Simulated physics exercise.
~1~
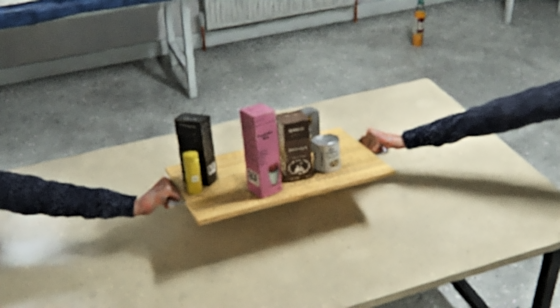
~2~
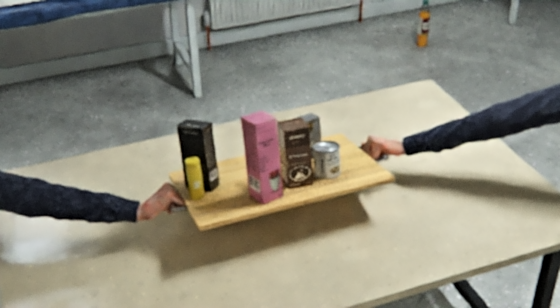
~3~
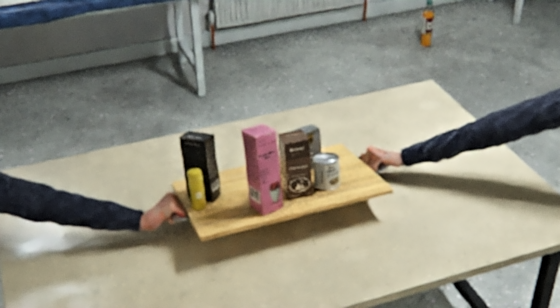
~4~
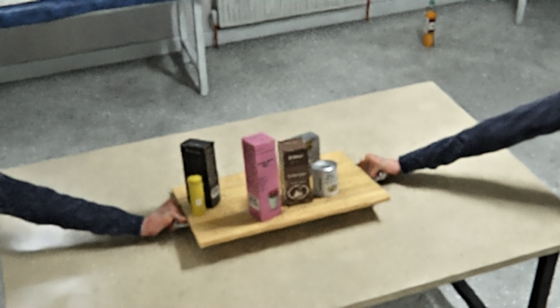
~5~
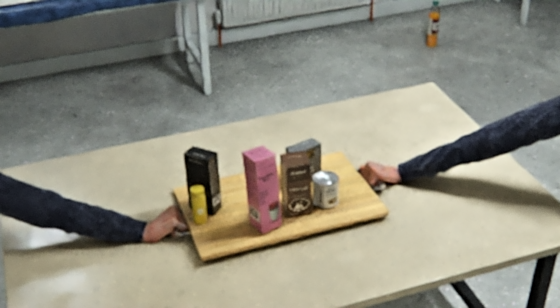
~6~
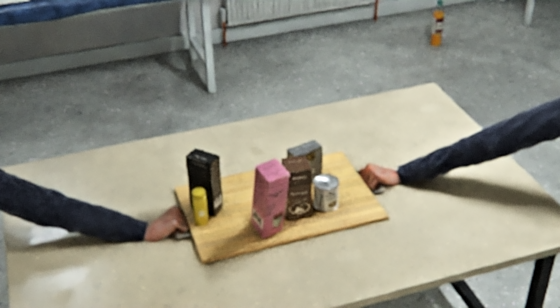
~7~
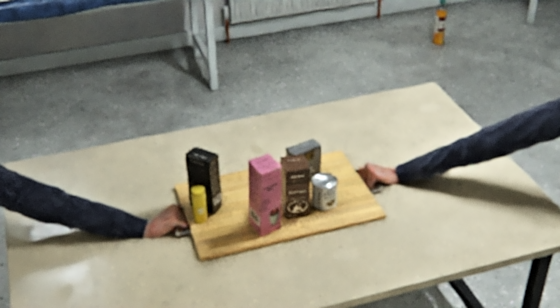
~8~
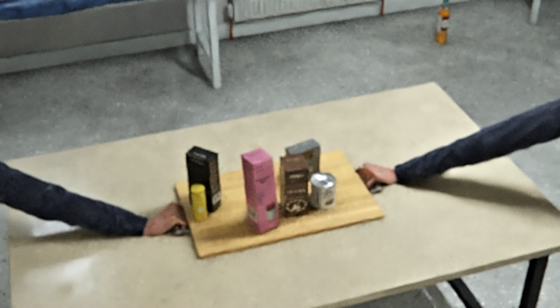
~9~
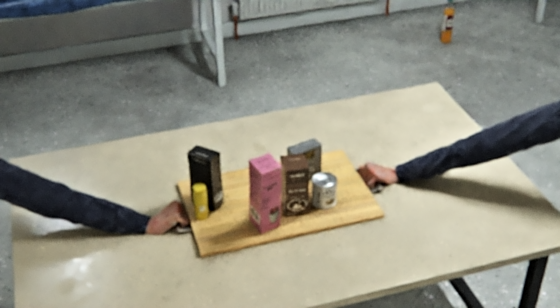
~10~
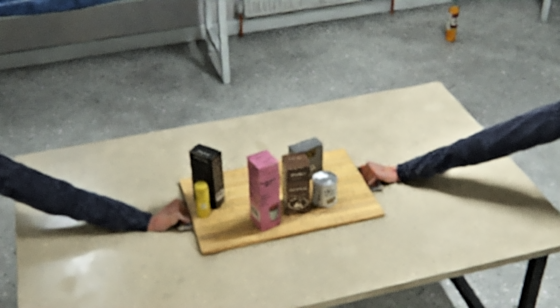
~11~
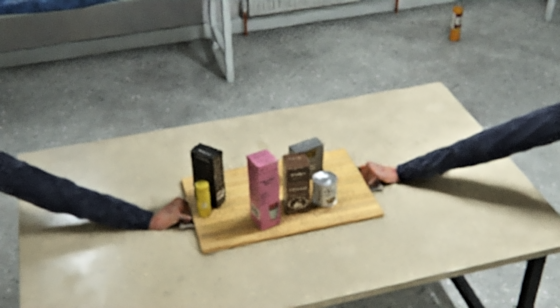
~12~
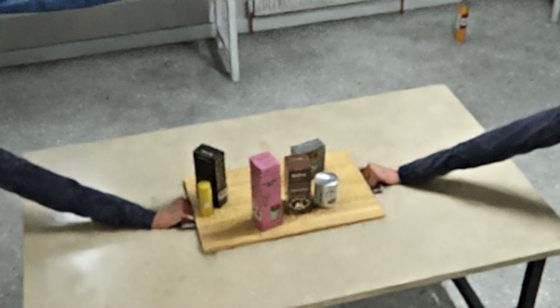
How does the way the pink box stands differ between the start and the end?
At the start the pink box is leaning along with the tilted board, and at the end it stands upright on the board.
